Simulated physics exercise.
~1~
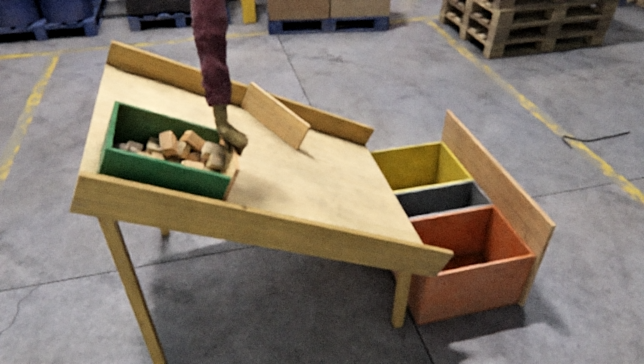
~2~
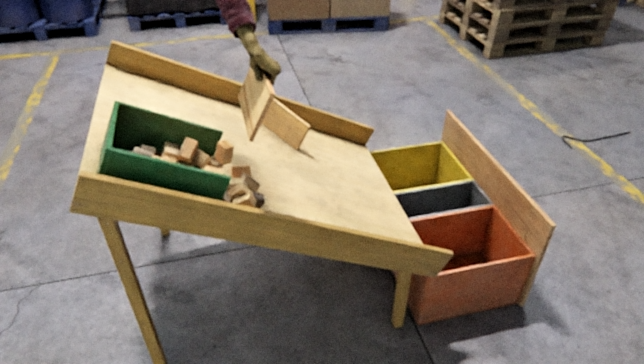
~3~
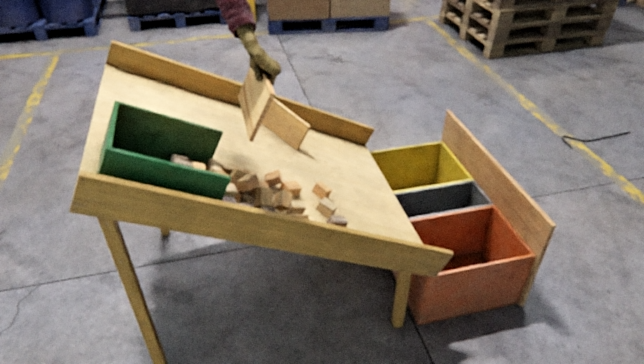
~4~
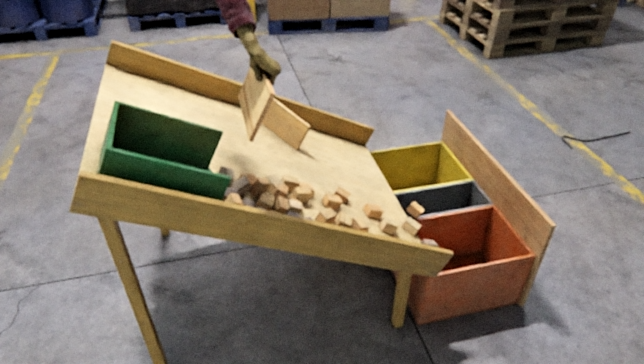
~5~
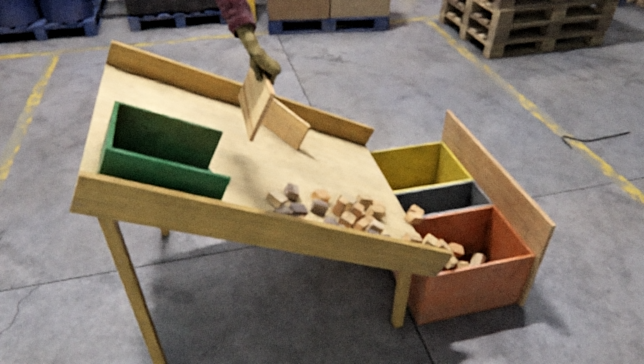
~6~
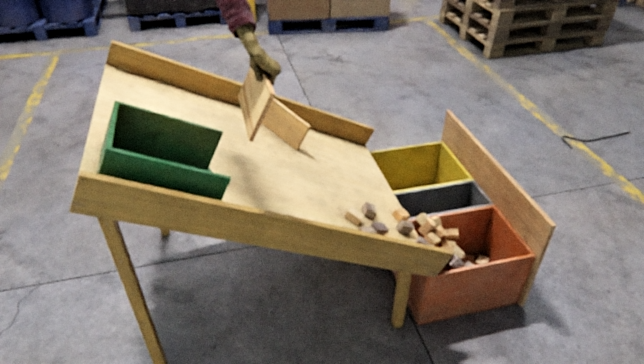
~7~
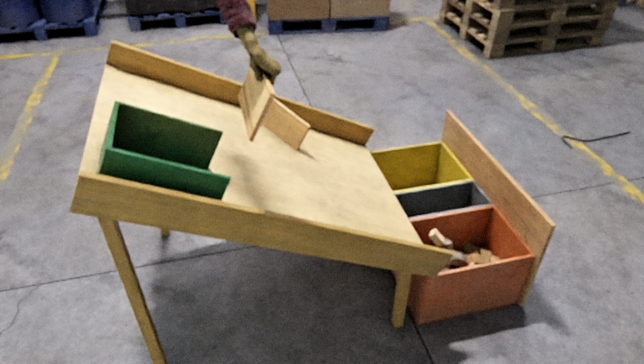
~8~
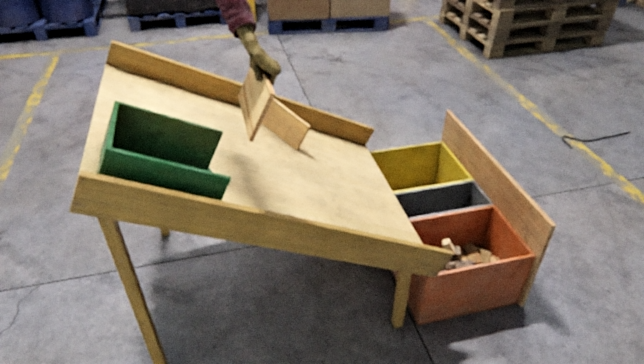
A gloved hand lifted the gate of a green pen on a sloping wooden table, and the wooden blocks inside spilled out, slid down to the right along the near edge and dropped off the end, piling up mostly in the orange tub.
